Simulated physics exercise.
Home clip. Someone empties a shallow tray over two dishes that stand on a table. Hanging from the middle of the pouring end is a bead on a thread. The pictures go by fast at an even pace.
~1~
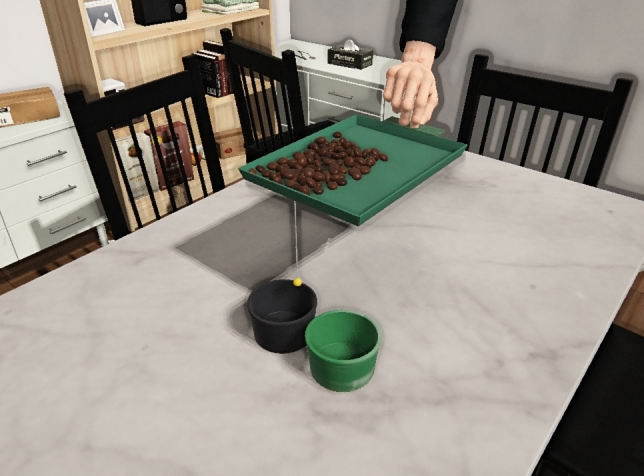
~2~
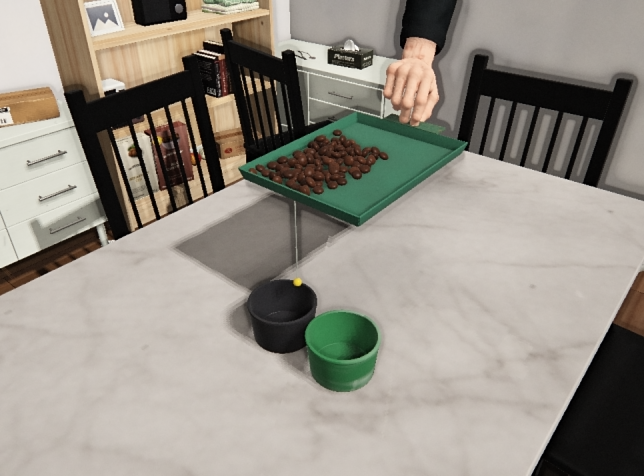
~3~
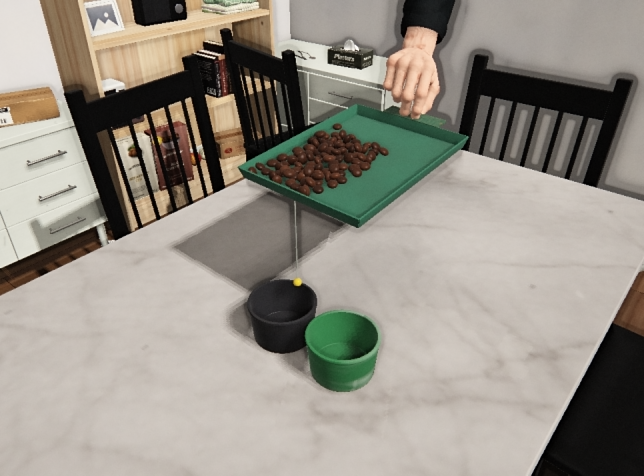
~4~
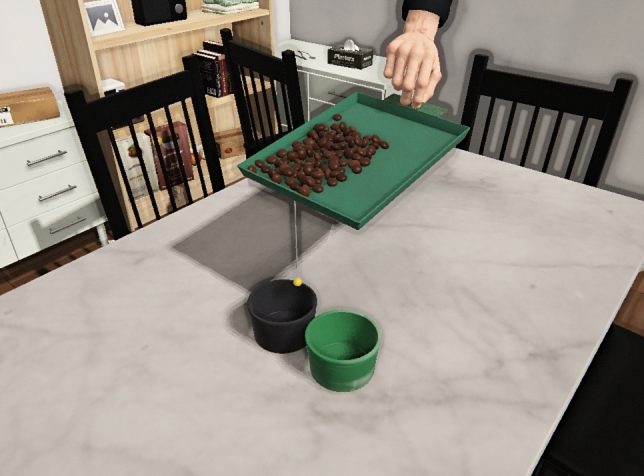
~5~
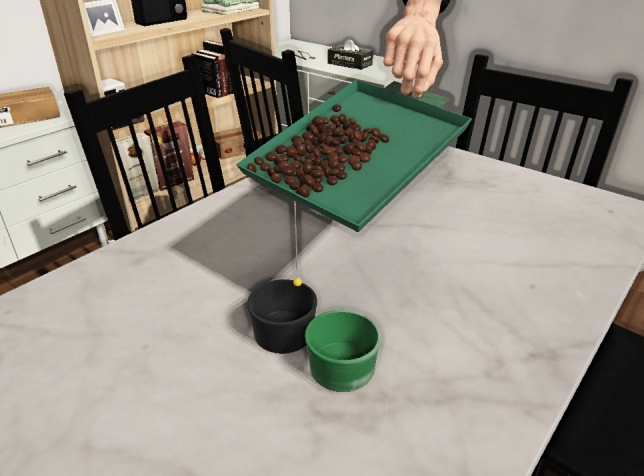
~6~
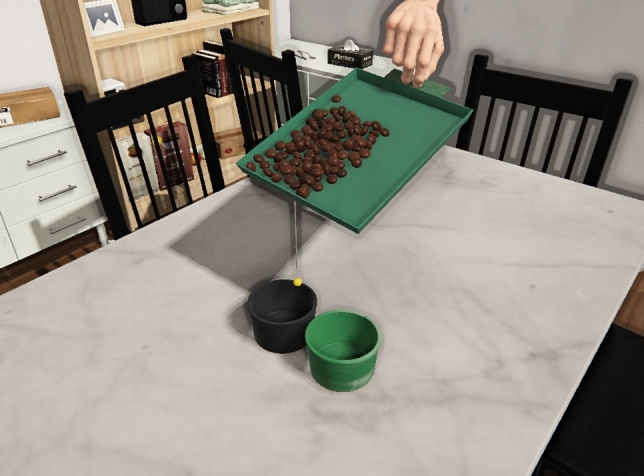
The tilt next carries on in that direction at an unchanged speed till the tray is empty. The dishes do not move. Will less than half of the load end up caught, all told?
No, the greater share is caught.
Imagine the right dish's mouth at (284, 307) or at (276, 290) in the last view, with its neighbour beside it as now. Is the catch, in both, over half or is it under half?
Short of half, then short of half.
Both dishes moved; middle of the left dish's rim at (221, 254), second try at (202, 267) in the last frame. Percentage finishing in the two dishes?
You'd get 0 in a hundred first and 0 in a hundred after that.
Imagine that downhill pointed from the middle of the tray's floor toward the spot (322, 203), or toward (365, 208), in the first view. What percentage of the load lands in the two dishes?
Lab note: Try 1 = 60 %, try 2 = 70 %.
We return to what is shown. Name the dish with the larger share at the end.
More ends up in the dish to the right.
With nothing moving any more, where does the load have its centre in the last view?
Close to (334, 358), more or less.
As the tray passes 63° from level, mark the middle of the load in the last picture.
Somewhere about pixel (323, 201).
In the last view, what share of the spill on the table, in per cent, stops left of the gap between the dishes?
That's about 80 per cent of the spill.
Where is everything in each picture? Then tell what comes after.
In the first frame, corners of the pouring end at (243, 168) and (359, 214), level; middle of the load at (325, 160), flat chocolate drops; left dish at (260, 331); right dish at (320, 369); bead on its thread at (297, 282).
In the second frame, corners of the pouring end at (243, 167) and (359, 214), level; middle of the load at (325, 159).
In the third frame, corners of the pouring end at (243, 166) and (358, 216), tipped barely, lowest at the right corner; middle of the load at (325, 156).
In the fourth frame, corners of the pouring end at (242, 165) and (358, 219), tipped a little, lowest at the right corner; middle of the load at (325, 152).
In the fifth frame, corners of the pouring end at (242, 164) and (358, 221), tipped a little, lowest at the right corner; middle of the load at (324, 147).
In the sixth frame, corners of the pouring end at (241, 162) and (358, 224), tipped clearly, lowest at the right corner; middle of the load at (324, 143); left dish at (260, 331); right dish at (320, 369).
Soon, tray tipped steeply; most on the tray; a stray few in the right dish; a stray few outside both; a small part in the air.
A while on, tray tipped past a quarter turn; a stray few on the tray; about two thirds in the right dish; about a quarter in the left dish; about a quarter outside both; a stray few in the air.
Towards the end, tray tipped past a quarter turn; about two thirds in the right dish; a small part in the left dish; about a quarter outside both.
Finally, tray tipped past a quarter turn; about two thirds in the right dish; a small part in the left dish; about a quarter outside both.
